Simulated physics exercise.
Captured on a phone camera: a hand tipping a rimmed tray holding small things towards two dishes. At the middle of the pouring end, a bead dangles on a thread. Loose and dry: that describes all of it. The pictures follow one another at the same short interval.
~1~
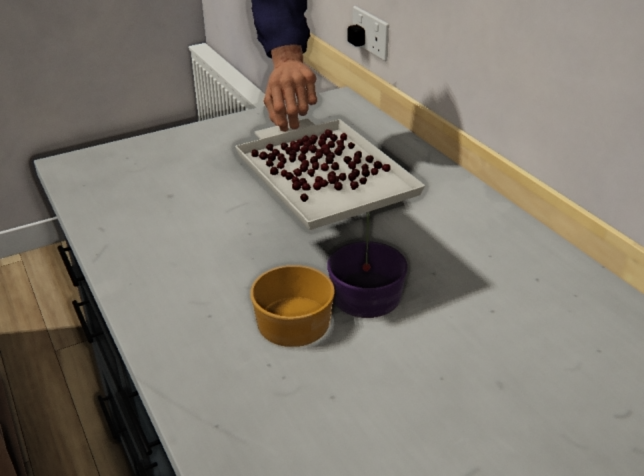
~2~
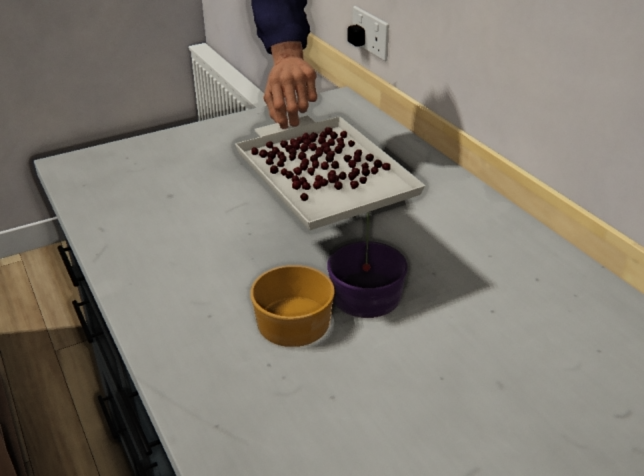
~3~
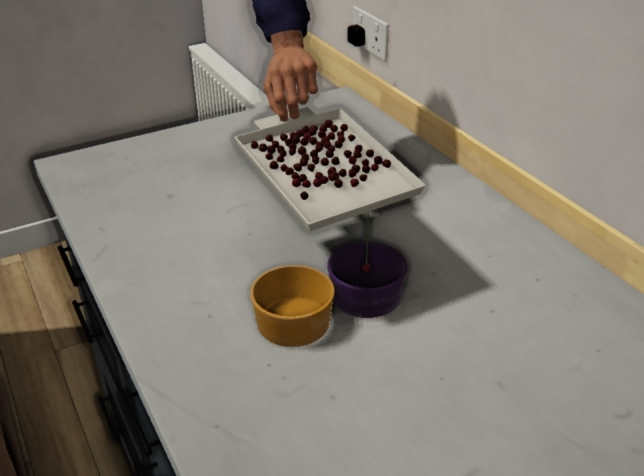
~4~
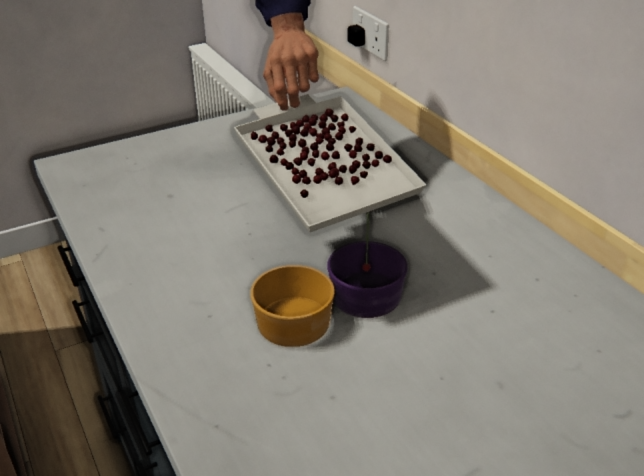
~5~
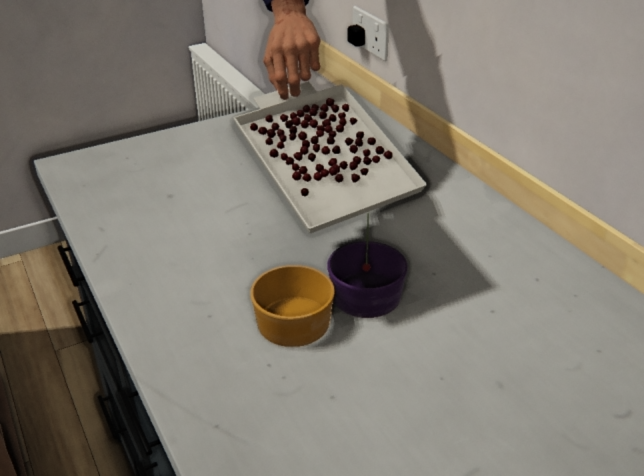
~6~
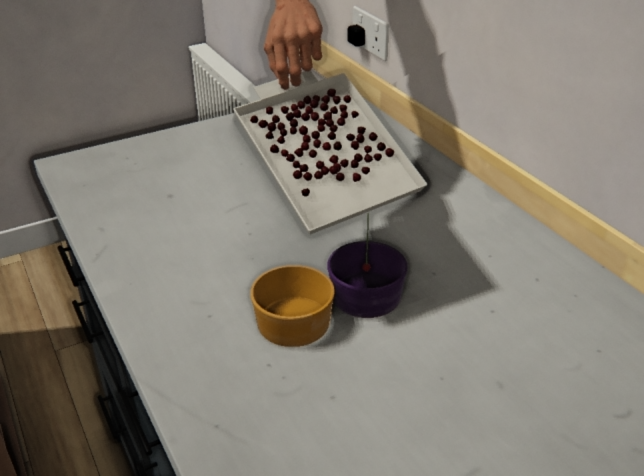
A hand slowly raising the near-wall end of a white tray of dark red berries above orange and purple dishes.
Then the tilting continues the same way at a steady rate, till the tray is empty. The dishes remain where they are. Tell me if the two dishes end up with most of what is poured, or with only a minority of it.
Mostly wasted.
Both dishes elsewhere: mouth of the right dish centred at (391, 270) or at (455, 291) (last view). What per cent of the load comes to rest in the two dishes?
I'd say about 50 percent, followed by about 50 percent.
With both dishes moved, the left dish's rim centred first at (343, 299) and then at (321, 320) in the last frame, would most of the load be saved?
Placing 1: A majority of it. Placing 2: A majority of it.
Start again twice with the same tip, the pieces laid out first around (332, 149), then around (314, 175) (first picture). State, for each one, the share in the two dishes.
It would be 20 in a hundred, and then 20 in a hundred.
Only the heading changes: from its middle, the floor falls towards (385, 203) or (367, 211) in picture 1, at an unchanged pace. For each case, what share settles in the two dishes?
10 %, give or take, and then 0 %.
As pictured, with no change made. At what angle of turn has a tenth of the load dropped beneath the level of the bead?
Roughly 80 degrees of tilt.
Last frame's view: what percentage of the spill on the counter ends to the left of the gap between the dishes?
Some 20 per cent.
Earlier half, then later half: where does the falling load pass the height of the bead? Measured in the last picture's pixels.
Around (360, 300) first; around (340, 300) second.
Soon, tray tipped steeply; nearly all on the tray; a small part in the air.
A while on, tray tipped right over; most on the tray; a stray few in the left dish; a small part outside both; a stray few in the air.
Towards the end, tray tipped past a quarter turn; a small part in the left dish; most outside both; a stray few in the air.
Finally, tray tipped past a quarter turn; a small part in the left dish; none in the right dish; most outside both.
